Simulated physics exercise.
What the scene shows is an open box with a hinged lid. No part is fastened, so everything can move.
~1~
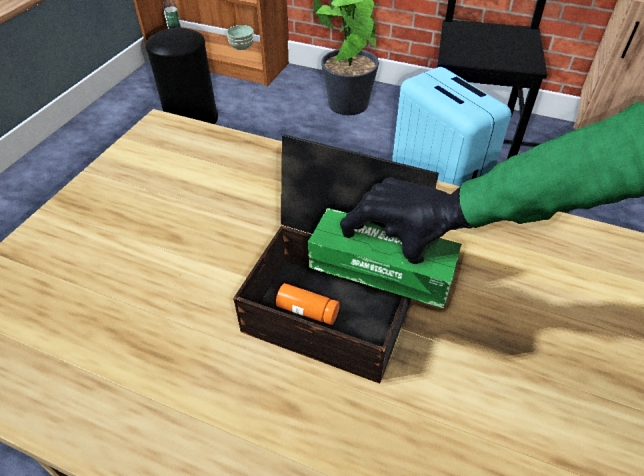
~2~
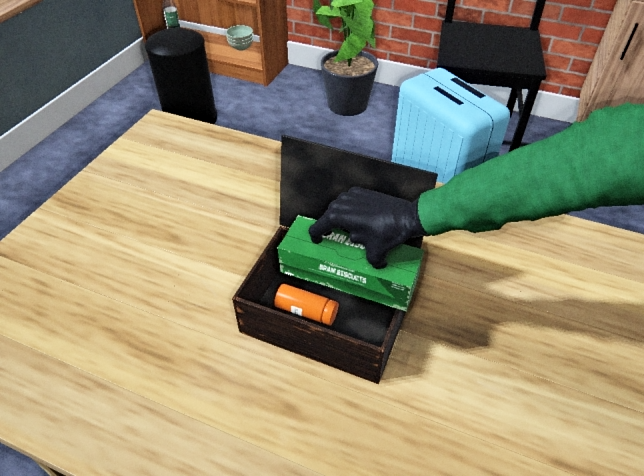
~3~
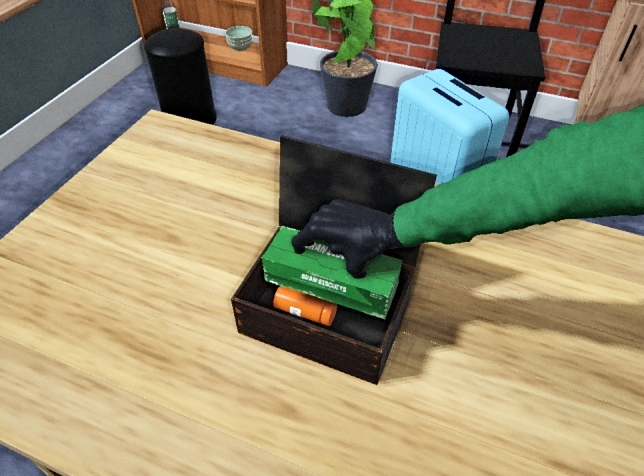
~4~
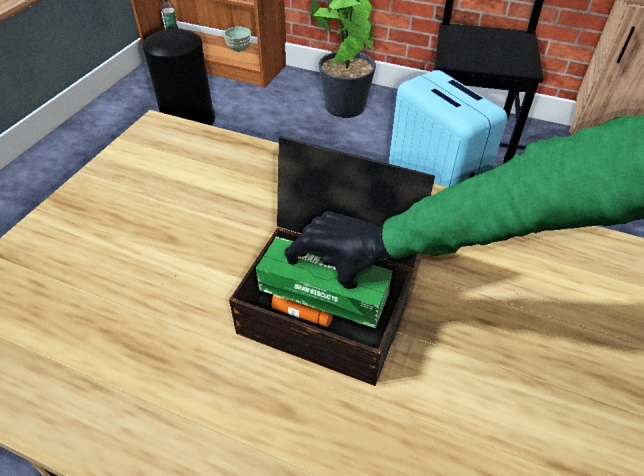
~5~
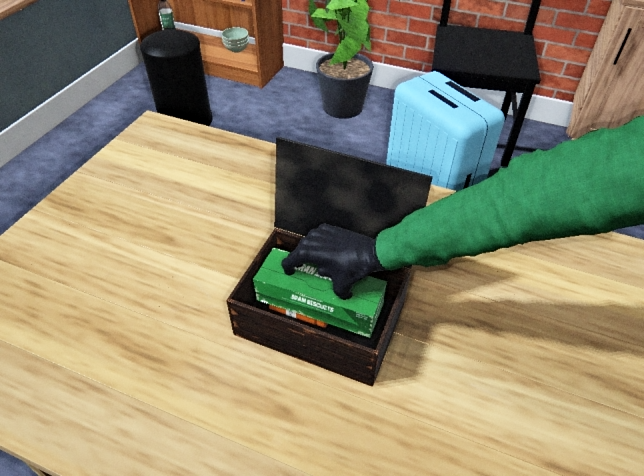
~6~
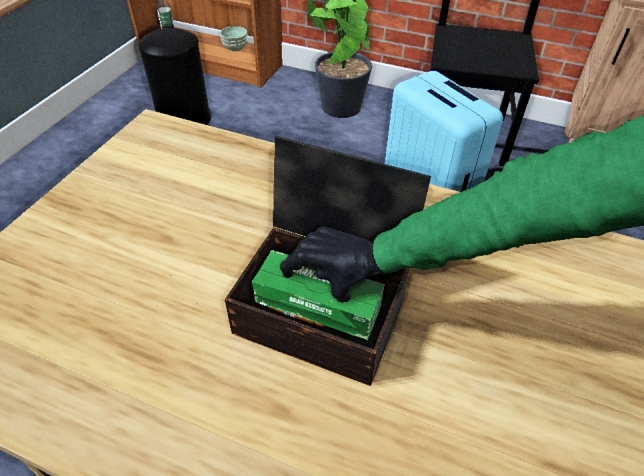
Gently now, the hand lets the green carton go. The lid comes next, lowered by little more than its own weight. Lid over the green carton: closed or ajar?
Closed.
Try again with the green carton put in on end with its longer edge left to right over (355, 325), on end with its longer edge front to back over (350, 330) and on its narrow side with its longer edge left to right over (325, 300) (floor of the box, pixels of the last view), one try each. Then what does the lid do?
The first time the lid can't shut, the second time it can't shut, and the third time it goes down fully.
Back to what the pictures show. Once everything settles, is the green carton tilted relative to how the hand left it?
Well, the green carton ends up skewed.
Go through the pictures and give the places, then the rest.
Still above its spot; green carton (383, 256); orange shaker (308, 304), in the first frame.
Still above its spot; green carton (350, 261); orange shaker (307, 305), in the second frame.
Still above its spot; green carton (332, 271); orange shaker (305, 305), in the third frame.
Still above its spot; green carton (324, 281), in the fourth frame.
Still above its spot; green carton (320, 291), in the fifth frame.
Put in, still held; green carton (318, 294), in the sixth frame.
Then, 0.80 s on from there, lid starting down; green carton on its side near (331, 281).
Then, 1.30 s on from there, lid 75° above the rim; green carton on its side near (331, 281); orange shaker shifted about its own width.
Then, 1.80 s on from there, lid 42° above the rim; green carton on its side near (331, 281); orange shaker shifted about its own width.
Then, 2.10 s on from there, lid 18° above the rim; green carton on its side near (331, 281); orange shaker shifted about its own width.
In the end, lid shut; toppled in the box, green carton; moved from the start, orange shaker. At the end, from the last picture's camera, green carton near (331, 281).
